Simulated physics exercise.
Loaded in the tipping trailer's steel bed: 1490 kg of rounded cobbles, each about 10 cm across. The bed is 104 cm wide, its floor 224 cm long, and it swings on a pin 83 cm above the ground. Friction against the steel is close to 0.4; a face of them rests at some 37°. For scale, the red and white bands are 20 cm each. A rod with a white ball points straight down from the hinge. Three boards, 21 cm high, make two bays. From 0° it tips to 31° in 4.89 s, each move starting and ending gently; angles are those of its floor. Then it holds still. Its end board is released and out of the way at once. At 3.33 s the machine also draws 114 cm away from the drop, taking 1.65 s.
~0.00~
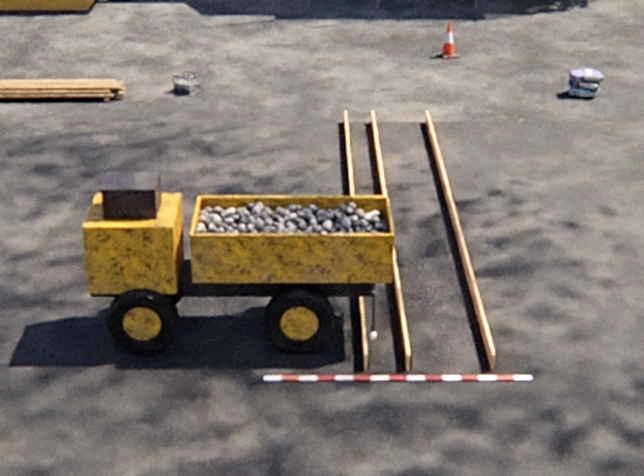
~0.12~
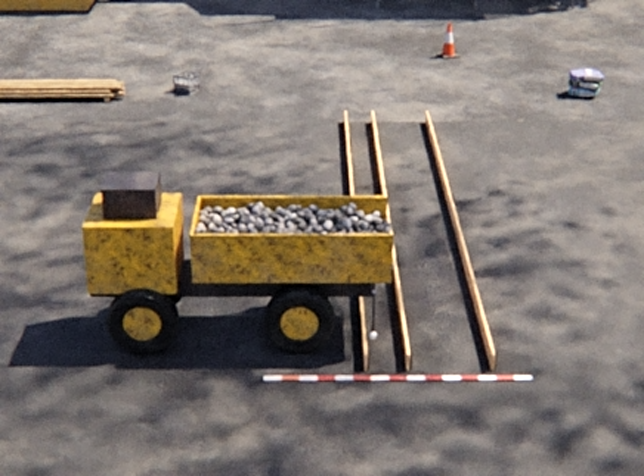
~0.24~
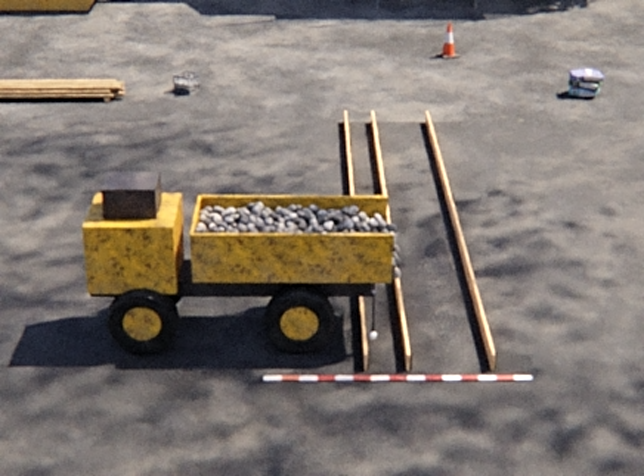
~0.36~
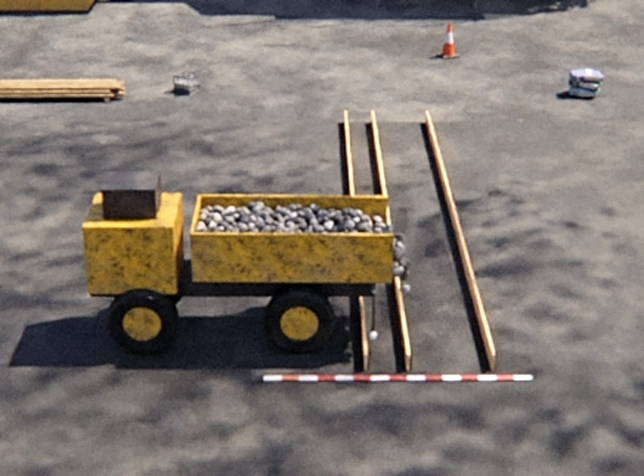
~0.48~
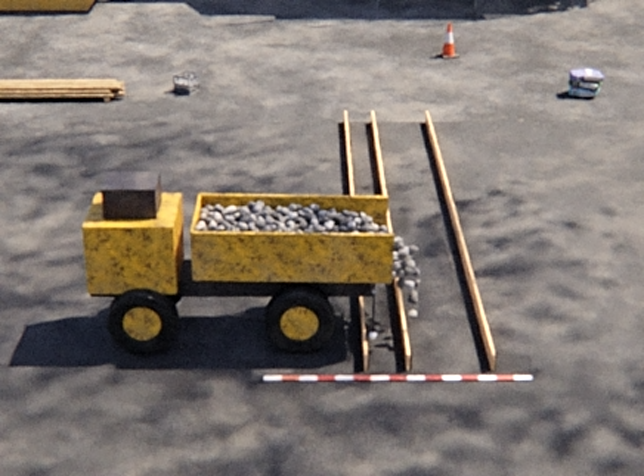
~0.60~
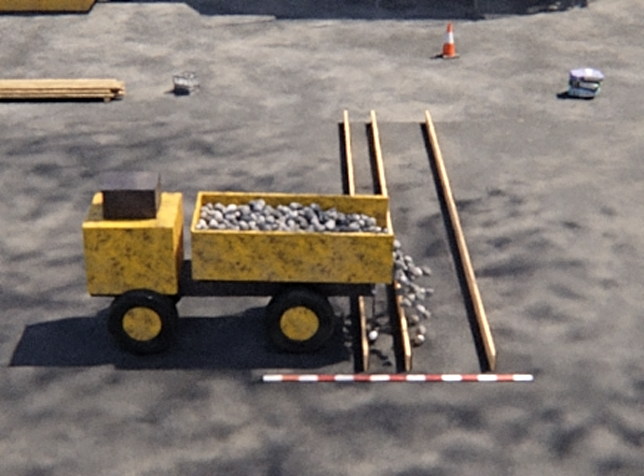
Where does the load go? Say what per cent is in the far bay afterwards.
Close to 50 in a hundred.
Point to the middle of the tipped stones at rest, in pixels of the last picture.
Their middle is at about (399, 319).
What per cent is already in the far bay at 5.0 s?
Some 50 per cent.
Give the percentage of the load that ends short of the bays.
Some 25 per cent of the load.
After 3.7 s the floor is at 26°; 55 % in the bed, 8 % in the near bay, 38 % in the far bay; the foremost stones are at (477, 322).
After 5.0 s the floor is at 31°; 2 % in the bed, 24 % short of the bays, 26 % in the near bay, 48 % in the far bay; the foremost stones are at (507, 318).
After 5.4 s the floor is at 31°; 0 % in the bed, 26 % short of the bays, 26 % in the near bay, 48 % in the far bay; the foremost stones are at (507, 318).
After 8.4 s the floor is at 31°; 0 % in the bed, 26 % short of the bays, 26 % in the near bay, 48 % in the far bay; the foremost stones are at (507, 318).
